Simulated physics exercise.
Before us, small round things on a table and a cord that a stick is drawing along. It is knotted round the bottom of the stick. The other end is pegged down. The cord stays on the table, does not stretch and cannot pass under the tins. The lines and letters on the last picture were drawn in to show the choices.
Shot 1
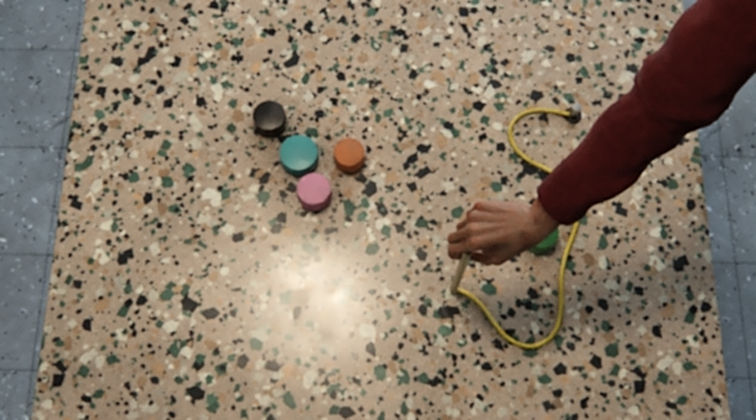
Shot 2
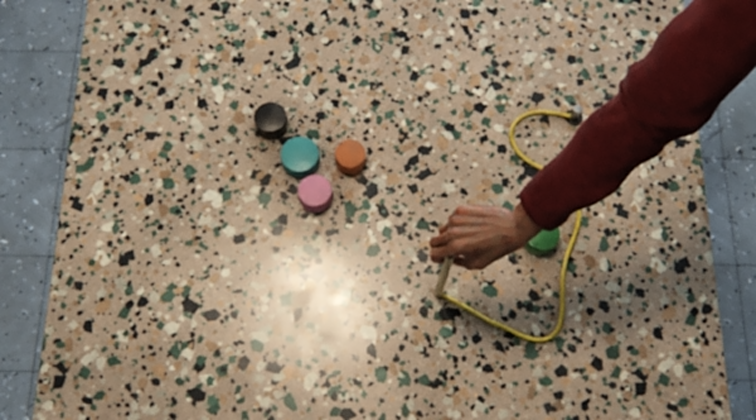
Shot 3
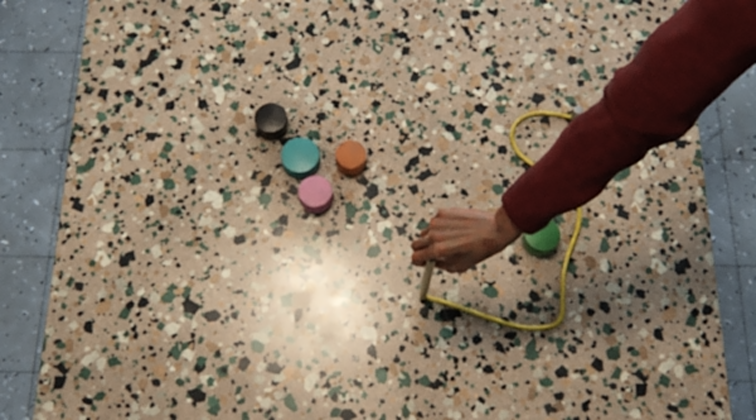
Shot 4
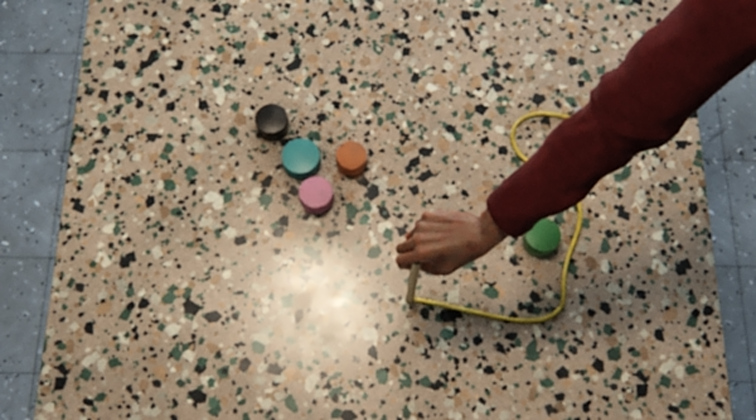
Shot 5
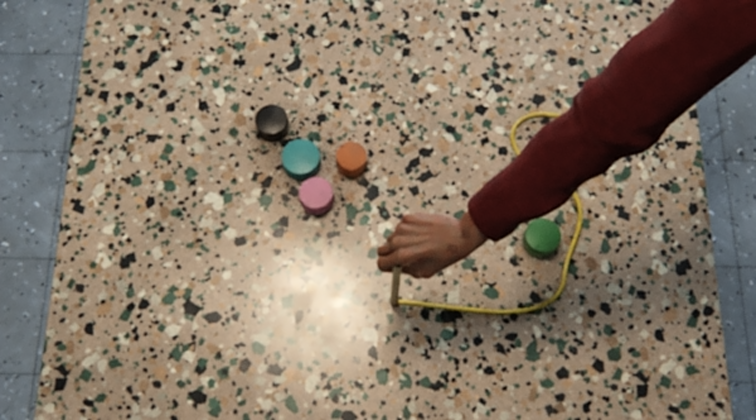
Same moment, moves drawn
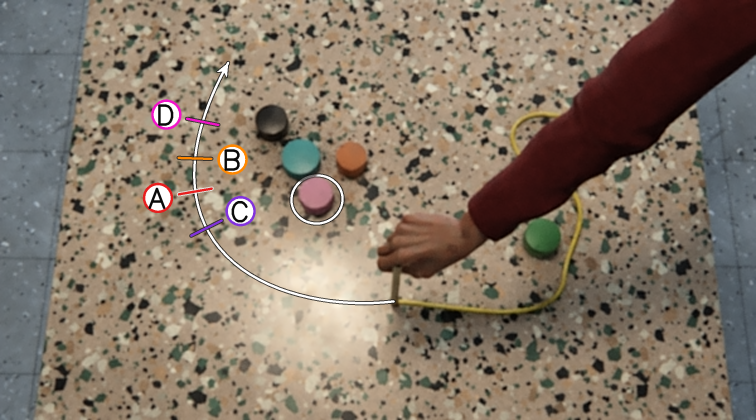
A hand draws a yellow cord leftward with a stick across a table holding small round tins.
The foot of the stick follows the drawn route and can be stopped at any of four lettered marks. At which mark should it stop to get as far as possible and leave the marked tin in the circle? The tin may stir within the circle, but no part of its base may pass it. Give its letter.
At B, and not beyond.
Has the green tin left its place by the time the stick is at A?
By then, yes.
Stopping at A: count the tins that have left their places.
One.
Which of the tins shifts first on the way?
Green.
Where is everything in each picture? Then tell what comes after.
Turquoise tin (299, 156); pink tin (314, 192); black tin (270, 119), in the first picture.
Black tin (271, 121); green tin (540, 236), in the second picture.
Orange tin (351, 158), in the third picture.
Turquoise tin (301, 159); pink tin (316, 195), in the fourth picture.
Black tin (272, 123); green tin (542, 238), in the fifth picture.
On the marked copy, A at (195, 191); B at (195, 158); C at (207, 228); D at (203, 122); the ring at (317, 199); the route from (394, 301) via (209, 233) to (228, 63).
Following B. Soon after the start, foot of the stick (291, 293); pink tin (316, 196).
Later, foot of the stick (211, 237); pink tin (316, 196); green tin (511, 210).
In the end, foot of the stick (195, 159); pink tin (316, 196); green tin (487, 178); the pink tin is still in its ring.
As for the rest, A is safe but short; C is safe but short; D drags the ringed tin to (324, 183).
